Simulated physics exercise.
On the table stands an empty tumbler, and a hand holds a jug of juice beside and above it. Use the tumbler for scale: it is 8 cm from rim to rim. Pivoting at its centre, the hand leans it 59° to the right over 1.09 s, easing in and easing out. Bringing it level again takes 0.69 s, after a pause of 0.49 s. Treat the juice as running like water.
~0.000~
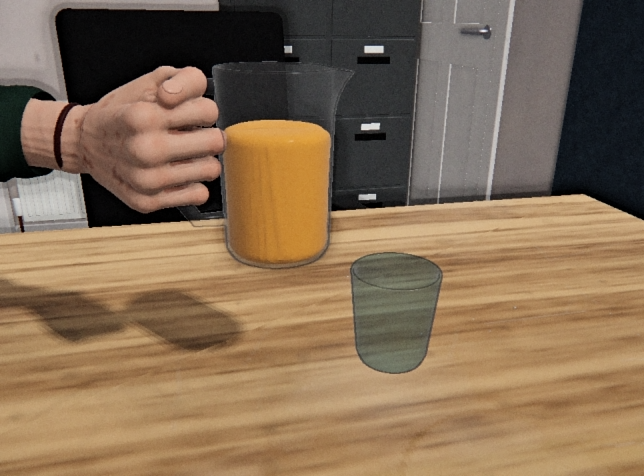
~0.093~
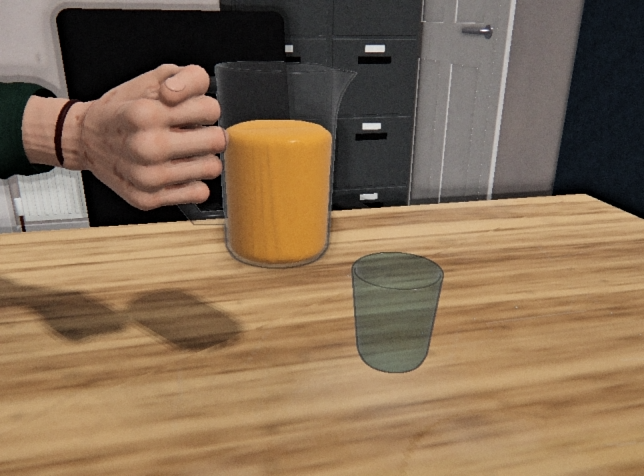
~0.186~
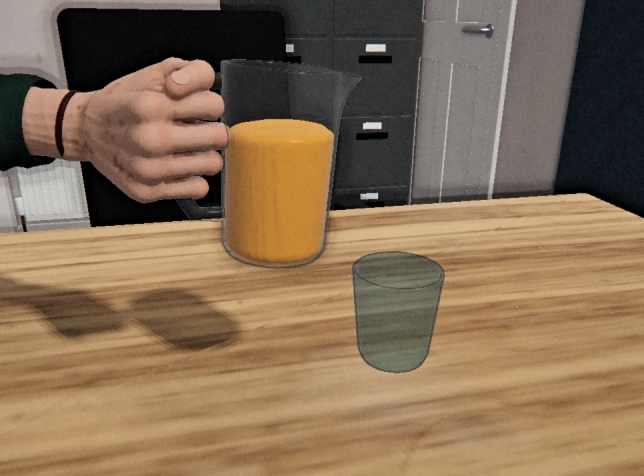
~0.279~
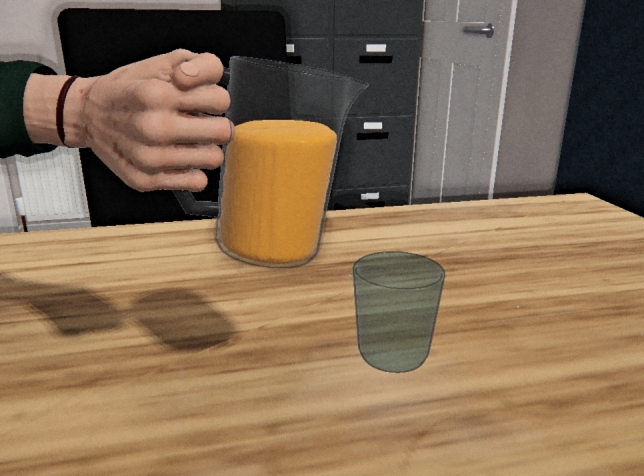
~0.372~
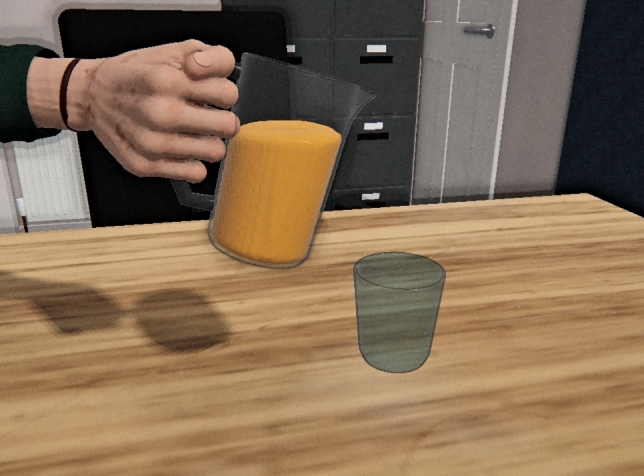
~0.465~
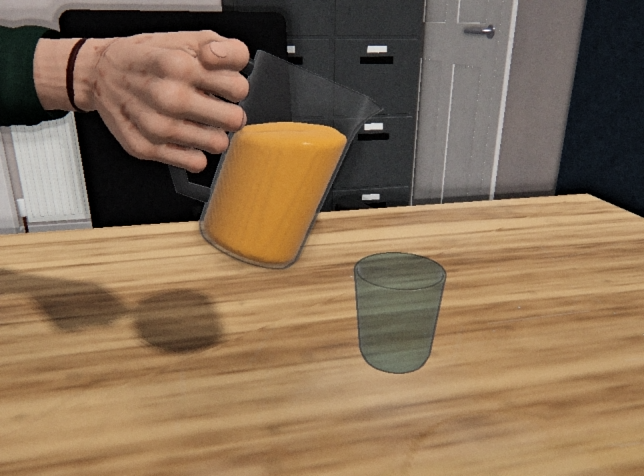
A hand holding a glass jug of orange juice starts almost still, then gradually leans the jug to the right above a wooden table, the juice staying inside, while an empty tumbler stands unmoving to the right.
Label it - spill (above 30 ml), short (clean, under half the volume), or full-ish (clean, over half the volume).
Short.
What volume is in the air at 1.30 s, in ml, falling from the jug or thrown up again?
About 30 ml.
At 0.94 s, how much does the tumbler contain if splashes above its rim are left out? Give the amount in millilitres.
Approx. 0 ml.
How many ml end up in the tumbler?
Roughly 120 ml.
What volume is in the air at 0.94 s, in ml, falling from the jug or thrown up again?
I'd put it near 15 ml.
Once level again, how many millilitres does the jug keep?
About 440 ml.
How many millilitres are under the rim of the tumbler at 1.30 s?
Around 50 ml.
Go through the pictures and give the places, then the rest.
In the first frame, it leans 0°; its right rim is at (353, 69); the juice meets the walls at (238, 130) and (310, 127); the tumbler's rim runs from (354, 276) to (437, 268).
In the second frame, it leans 1°; its right rim is at (355, 71); the juice meets the walls at (233, 131) and (314, 127).
In the third frame, it leans 4°; its right rim is at (361, 75); the juice meets the walls at (239, 129) and (319, 127).
In the fourth frame, it leans 9°; its right rim is at (367, 82); the juice meets the walls at (234, 132) and (317, 128).
In the fifth frame, it leans 15°; its right rim is at (375, 93); the juice meets the walls at (234, 132) and (323, 130).
In the sixth frame, it leans 23°; its right rim is at (382, 107); the juice meets the walls at (230, 152) and (329, 130).
By 0.94 s the tilt is 56° and the tumbler has 0 ml, the jug 550 ml, and 0 ml is on the table.
By 1.30 s the tilt is 59° and the tumbler has 50 ml, the jug 485 ml, and 0 ml is on the table.
By 1.66 s the tilt is 57° and the tumbler has 100 ml, the jug 450 ml, and 10 ml is on the table.
By 2.06 s the tilt is 12° and the tumbler has 115 ml, the jug 440 ml, and 10 ml is on the table.
At rest the tumbler has 115 ml, the jug 440 ml, and 10 ml is on the table.
